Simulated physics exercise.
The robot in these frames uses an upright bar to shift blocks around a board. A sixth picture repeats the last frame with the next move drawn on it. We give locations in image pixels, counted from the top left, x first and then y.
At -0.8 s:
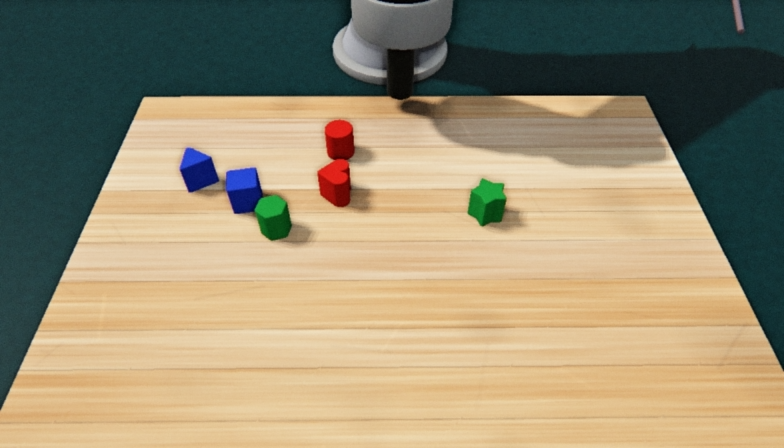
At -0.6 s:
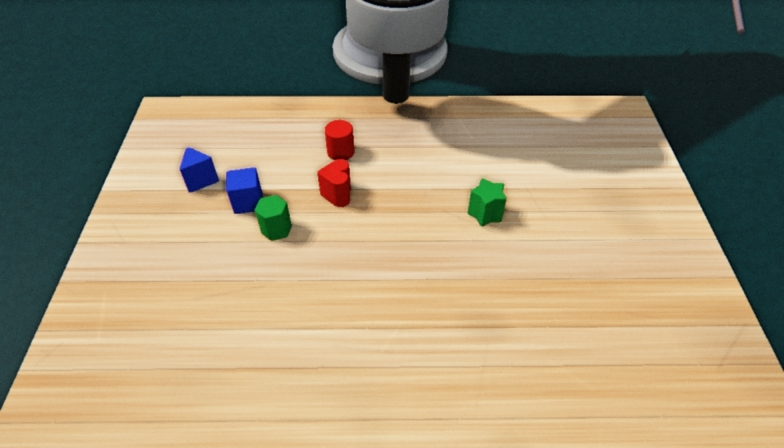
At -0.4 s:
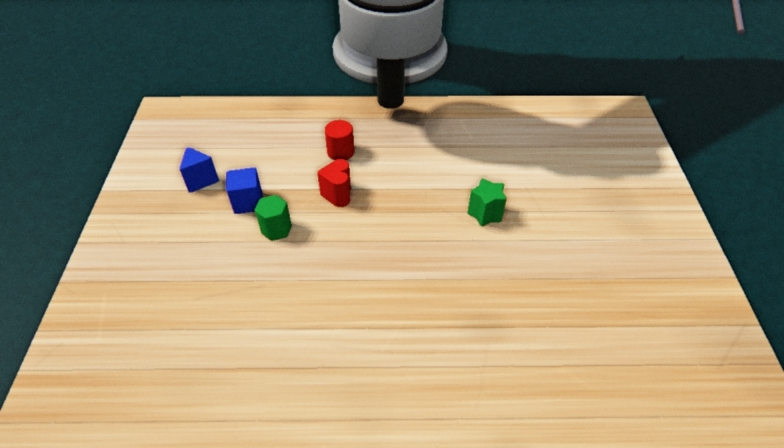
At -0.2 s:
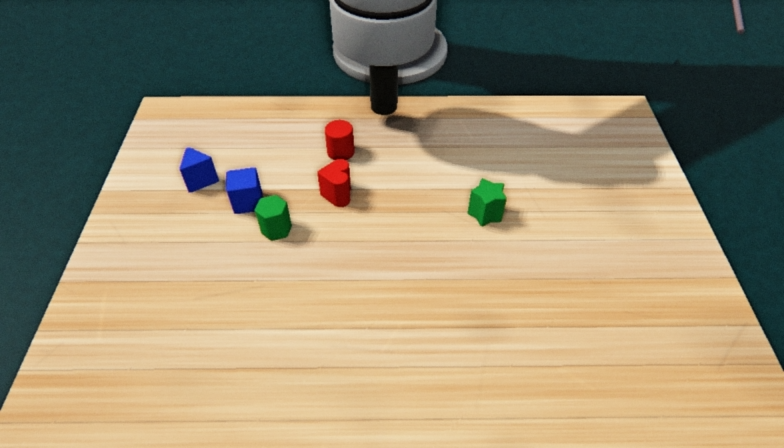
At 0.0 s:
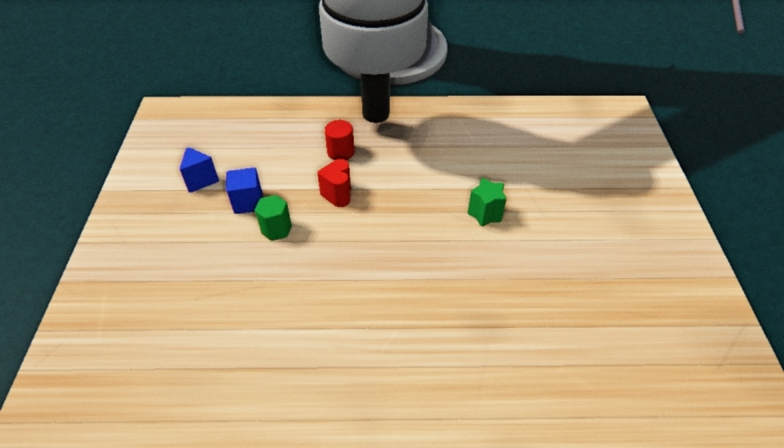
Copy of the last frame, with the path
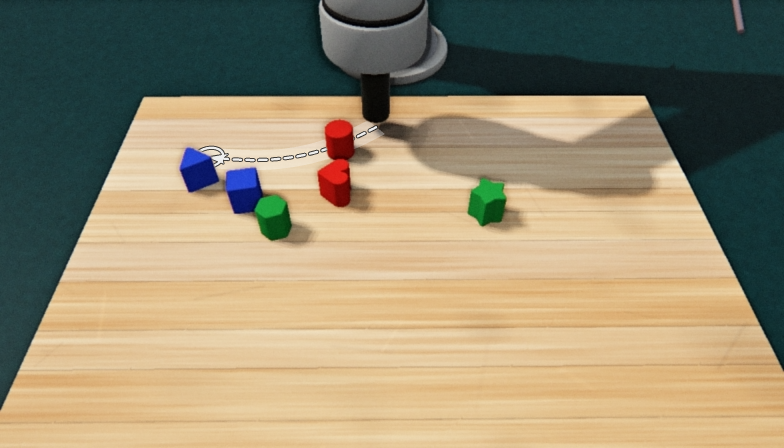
On a wooden board, a robot's dark upright bar edging slightly left and nearer the red round block, all blocks staying still.
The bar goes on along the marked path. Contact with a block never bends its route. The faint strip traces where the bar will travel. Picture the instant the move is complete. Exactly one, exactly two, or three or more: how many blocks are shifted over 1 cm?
Once the path ends, one block will have shifted.
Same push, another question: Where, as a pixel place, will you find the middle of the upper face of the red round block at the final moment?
Final place: (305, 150).
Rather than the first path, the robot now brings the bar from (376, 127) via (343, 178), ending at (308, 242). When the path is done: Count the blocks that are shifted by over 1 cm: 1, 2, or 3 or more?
There will be two blocks that move more than 1 cm.
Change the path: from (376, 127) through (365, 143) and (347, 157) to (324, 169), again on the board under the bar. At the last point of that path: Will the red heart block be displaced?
I'd say no.
The line goes from (376, 127) over (327, 149) and (268, 160) to (209, 157).
The first path, step by step. One third of the way, bar at (324, 137); red round block at (315, 144).
Two thirds of the way, bar at (265, 147); red round block at (305, 150).
At the end, bar at (204, 145); blue triangle unmoved; red round block at (305, 150).
